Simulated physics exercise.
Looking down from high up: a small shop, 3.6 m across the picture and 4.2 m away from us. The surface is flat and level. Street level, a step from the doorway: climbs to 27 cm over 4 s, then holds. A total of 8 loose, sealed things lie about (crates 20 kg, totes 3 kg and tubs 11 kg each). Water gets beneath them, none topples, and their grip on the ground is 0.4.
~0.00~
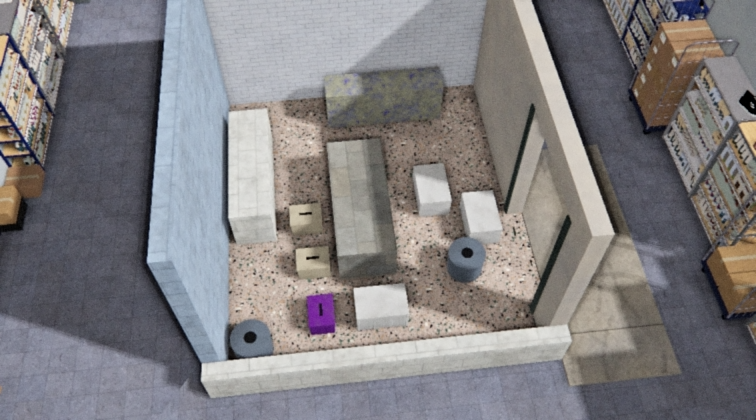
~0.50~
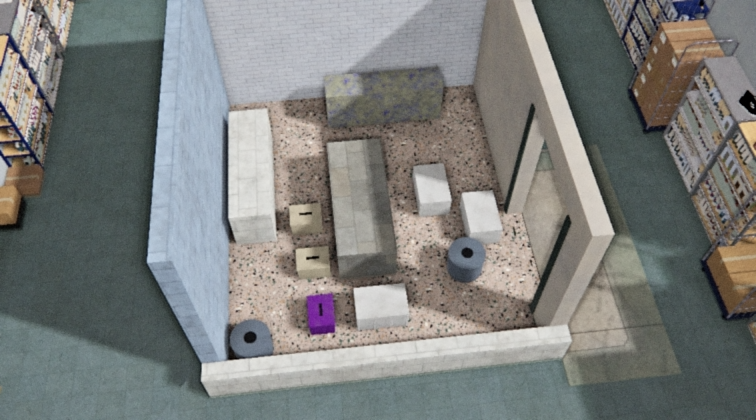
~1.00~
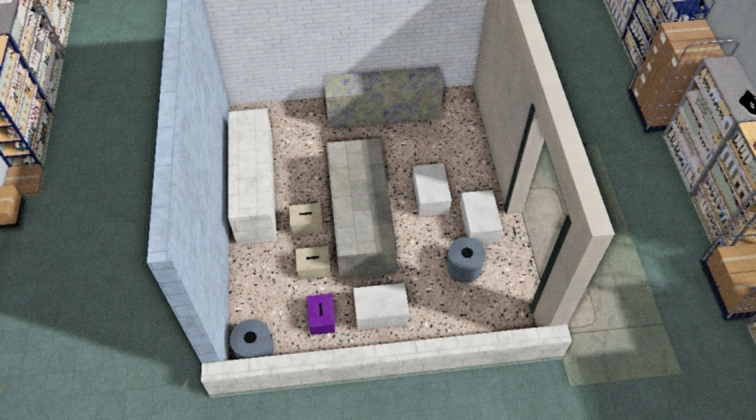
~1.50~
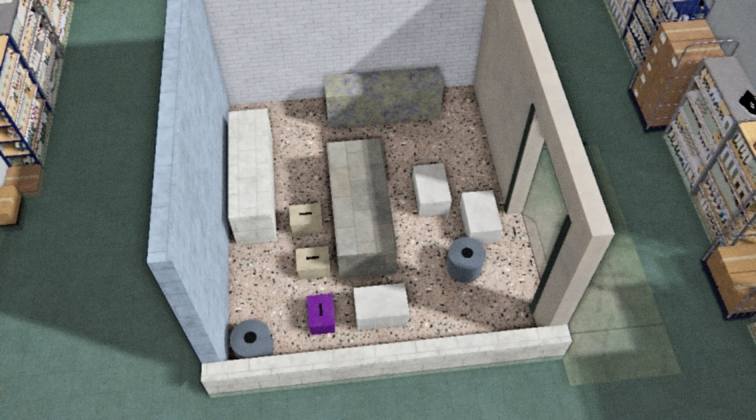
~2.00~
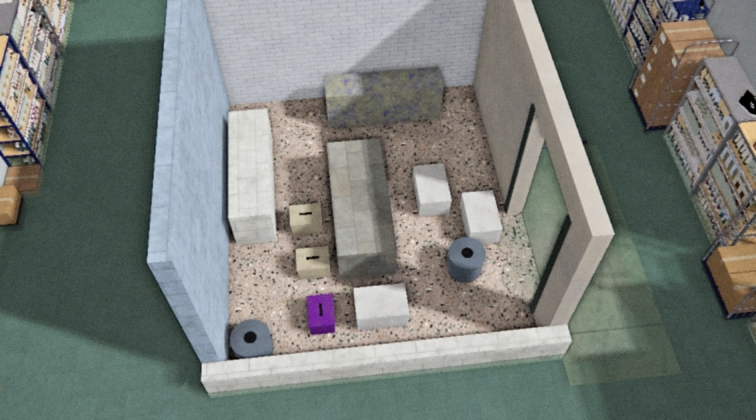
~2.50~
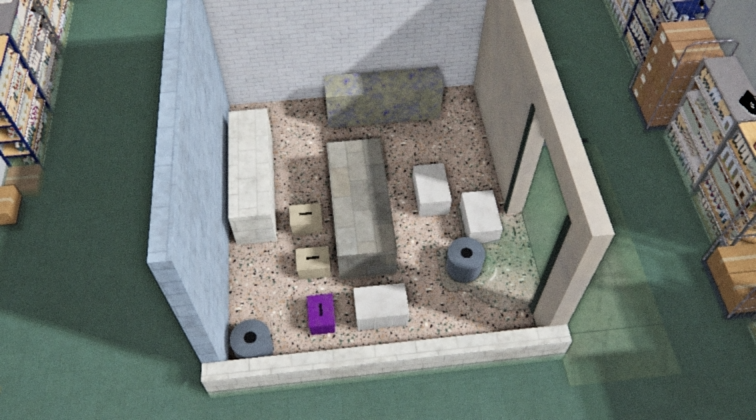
A small walled shop stood still with its boxes and round tubs while greenish water spread over the gray ground outside, then crept in through the right-hand doorway; nothing inside shifted.
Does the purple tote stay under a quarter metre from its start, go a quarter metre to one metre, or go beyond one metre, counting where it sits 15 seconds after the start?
Result: A long trip.
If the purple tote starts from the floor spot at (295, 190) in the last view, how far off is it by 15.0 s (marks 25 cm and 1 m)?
Outcome - it ends up well away.
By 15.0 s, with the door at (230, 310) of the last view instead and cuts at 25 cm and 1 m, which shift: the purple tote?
That would leave the purple tote a long way off.
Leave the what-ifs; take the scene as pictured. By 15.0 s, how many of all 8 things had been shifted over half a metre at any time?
I make it 8.
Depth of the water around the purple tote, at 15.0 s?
22 cm or so.
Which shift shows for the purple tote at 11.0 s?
About 200 cm.
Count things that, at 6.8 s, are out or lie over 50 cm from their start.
7 in all.
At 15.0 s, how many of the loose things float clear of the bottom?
The count is 8.
After 3.5 s the purple tote is near (321, 310), 0.0 m from its start, aground; 0 afloat.
After 6.8 s the purple tote is near (253, 240), 1.2 m from its start, afloat; 5 afloat.
After 11.0 s the purple tote is near (301, 174), 1.9 m from its start, afloat; 8 afloat.
After 15.0 s the purple tote is near (282, 161), 2.1 m from its start, afloat; 8 afloat.
